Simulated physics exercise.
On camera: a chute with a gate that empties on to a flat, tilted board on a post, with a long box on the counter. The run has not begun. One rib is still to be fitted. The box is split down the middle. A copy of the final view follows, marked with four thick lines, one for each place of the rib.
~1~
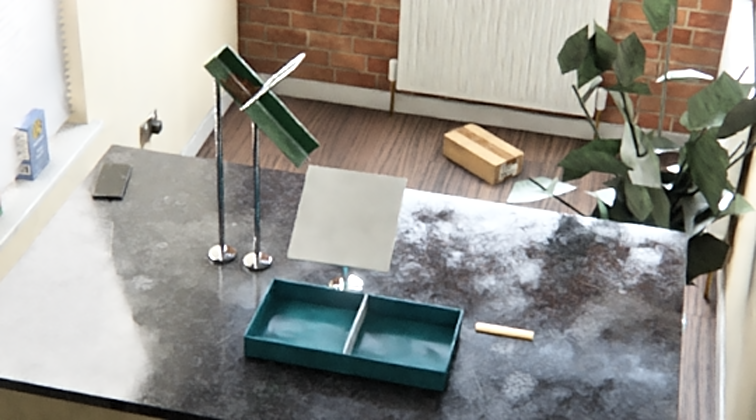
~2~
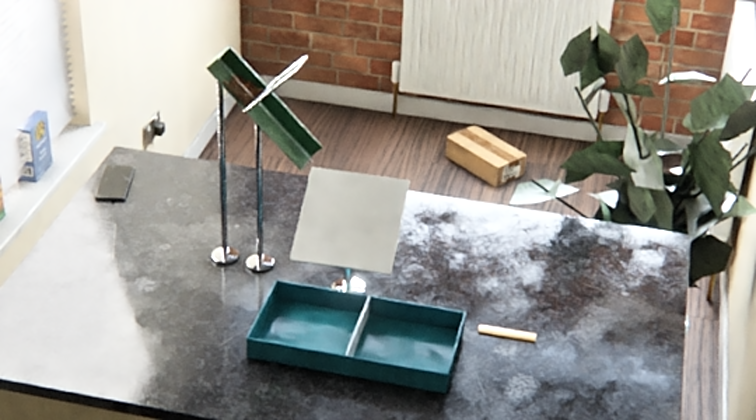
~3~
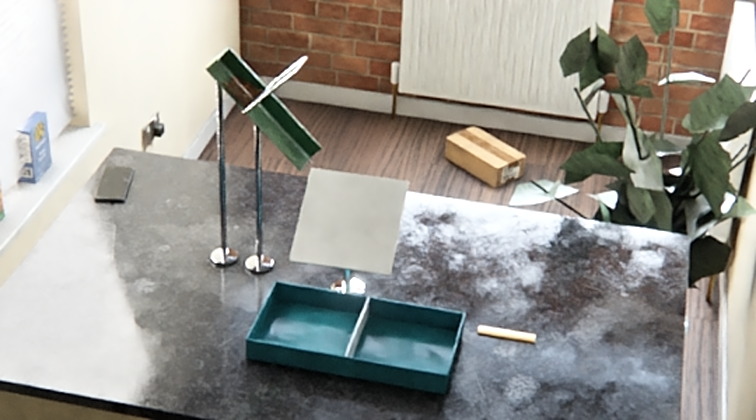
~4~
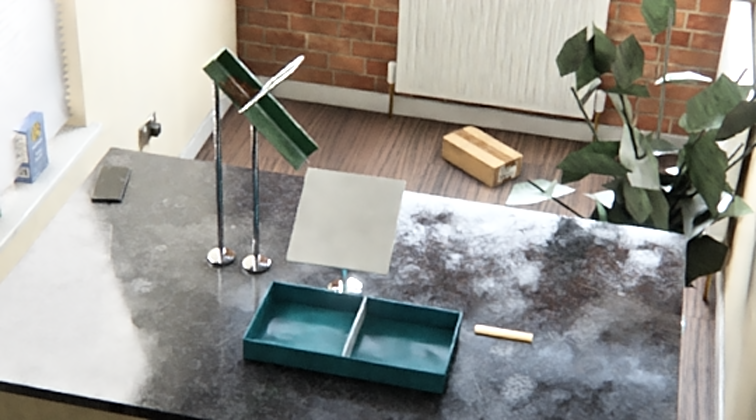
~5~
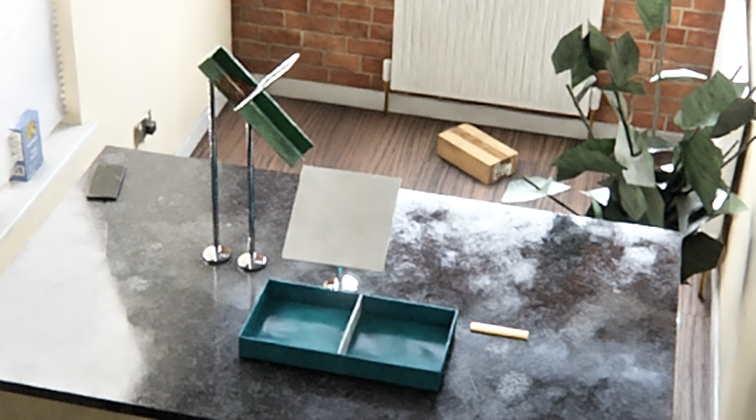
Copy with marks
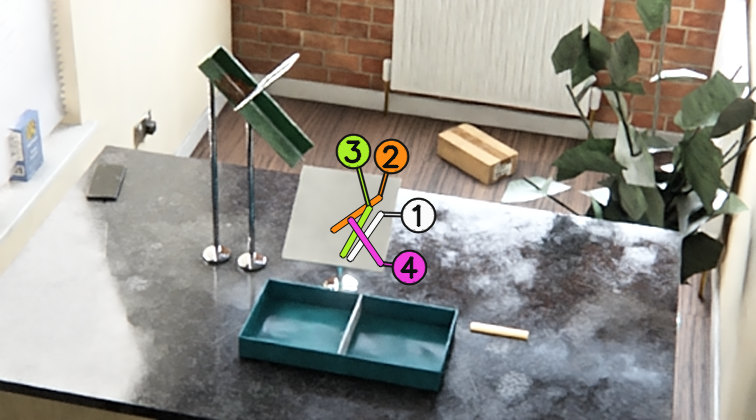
On a dark stone counter, a green chute on two metal posts, a tilted pale board and a divided teal box standing still.
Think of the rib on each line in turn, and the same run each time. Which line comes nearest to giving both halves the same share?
I would pick line 4.
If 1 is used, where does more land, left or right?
The left half.
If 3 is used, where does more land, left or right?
Left.
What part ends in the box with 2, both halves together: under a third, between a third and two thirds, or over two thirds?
Over two thirds.
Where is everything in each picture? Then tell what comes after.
Load behind the gate at (245, 88), cereal balls; lip of the chute at (303, 161), sloping fairly steeply, in the first picture.
Middle of the board at (350, 219), tilted fairly steeply; middle of its low edge at (340, 266); of its high edge at (361, 174), in the second picture.
Front corners of the box at (247, 339) and (447, 375); front end of its middle wall at (345, 356); gate still shut at (266, 93), in the third picture.
Middle of the load at (243, 91); lip at (302, 164), in the fourth picture.
Middle of the load at (239, 88); lip at (298, 162), in the fifth picture.
On the marked copy, line 1 from (380, 214) to (350, 258); line 2 from (379, 197) to (333, 229); line 3 from (369, 208) to (343, 254); line 4 from (350, 220) to (380, 263).
With 1, of what is caught, nearly all in the left half, a stray few in the right.
With 2, of what is caught, nearly all in the left half, a small part in the right.
With 3, of what is caught, nearly all in the left half, a small part in the right.
With 4, of what is caught, about a third in the left half, about two thirds in the right.
